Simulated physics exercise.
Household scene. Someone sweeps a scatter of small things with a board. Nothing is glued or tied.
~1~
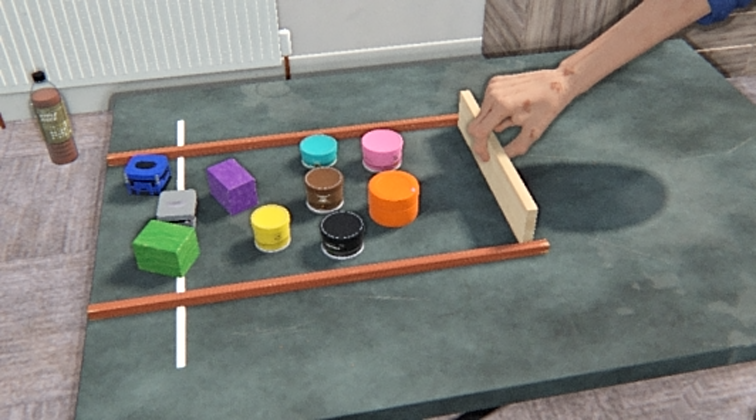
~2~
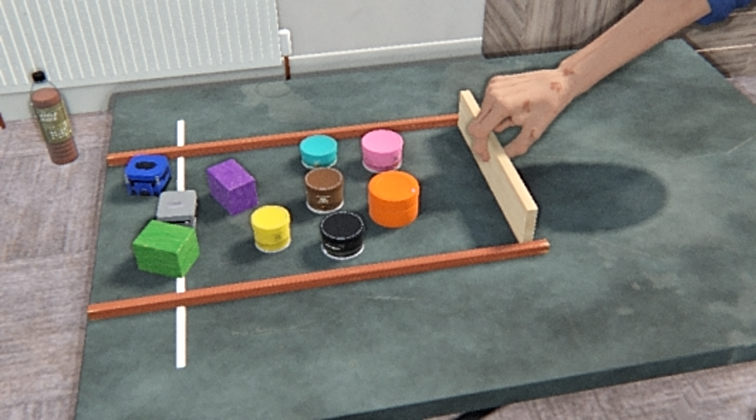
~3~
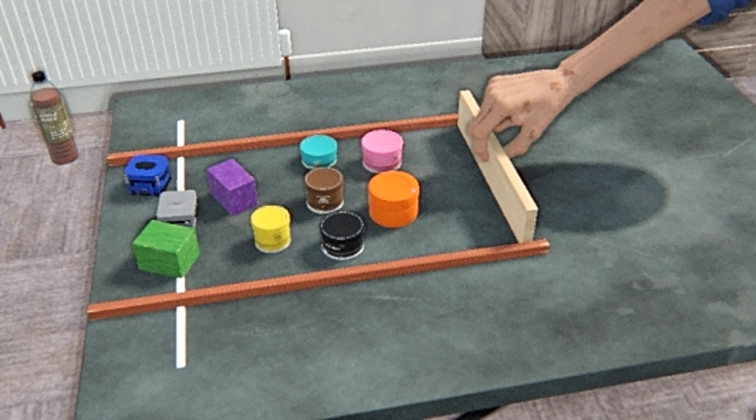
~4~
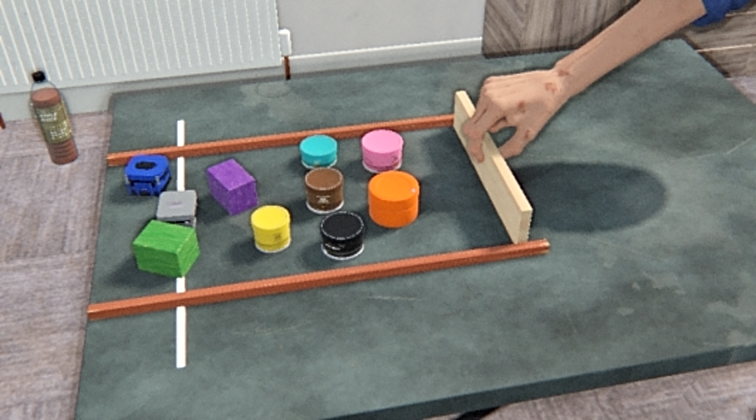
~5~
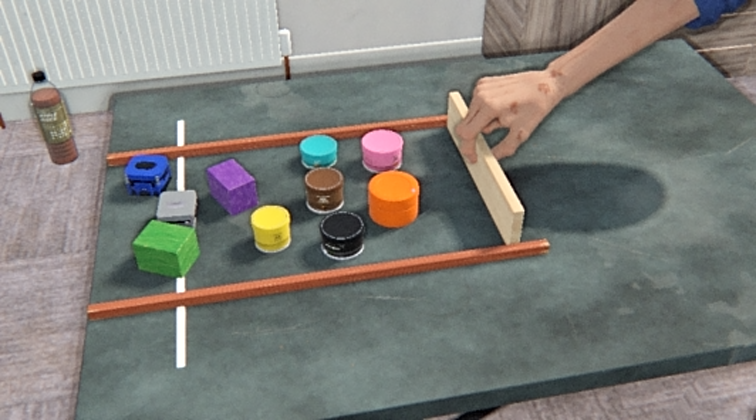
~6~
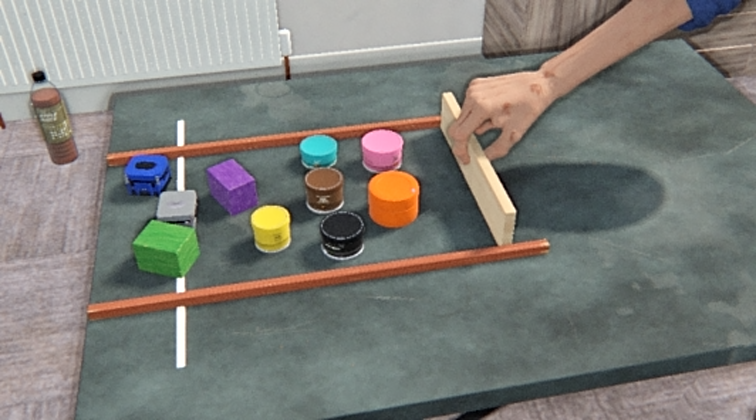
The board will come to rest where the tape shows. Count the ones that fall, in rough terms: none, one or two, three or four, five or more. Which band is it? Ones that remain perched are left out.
Pushes off one or two.
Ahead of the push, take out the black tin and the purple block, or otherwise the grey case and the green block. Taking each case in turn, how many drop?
0 in the first case and 0 in the second.
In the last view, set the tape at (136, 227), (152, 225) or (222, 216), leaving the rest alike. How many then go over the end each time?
Counts per try, in order: 5 / 5 / 0.
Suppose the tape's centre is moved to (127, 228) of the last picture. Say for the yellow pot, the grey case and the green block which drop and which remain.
The yellow pot? It does not stay. The grey case? It does not stay. The green block? It does not stay.
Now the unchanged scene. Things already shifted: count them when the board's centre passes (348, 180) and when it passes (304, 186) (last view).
At the first place 5, at the second 6.
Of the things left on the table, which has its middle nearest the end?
That would be the grey case.
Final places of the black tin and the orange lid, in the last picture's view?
Black tin: (156, 271); orange lid: (152, 235).
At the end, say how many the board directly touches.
Looks like 5 of them, all told.
Soon after, none off yet; blue case at rest near (149, 175); green block at rest near (167, 249); grey case at rest near (179, 213).
By the end, the number that fall off is one or two; fallen, green block.
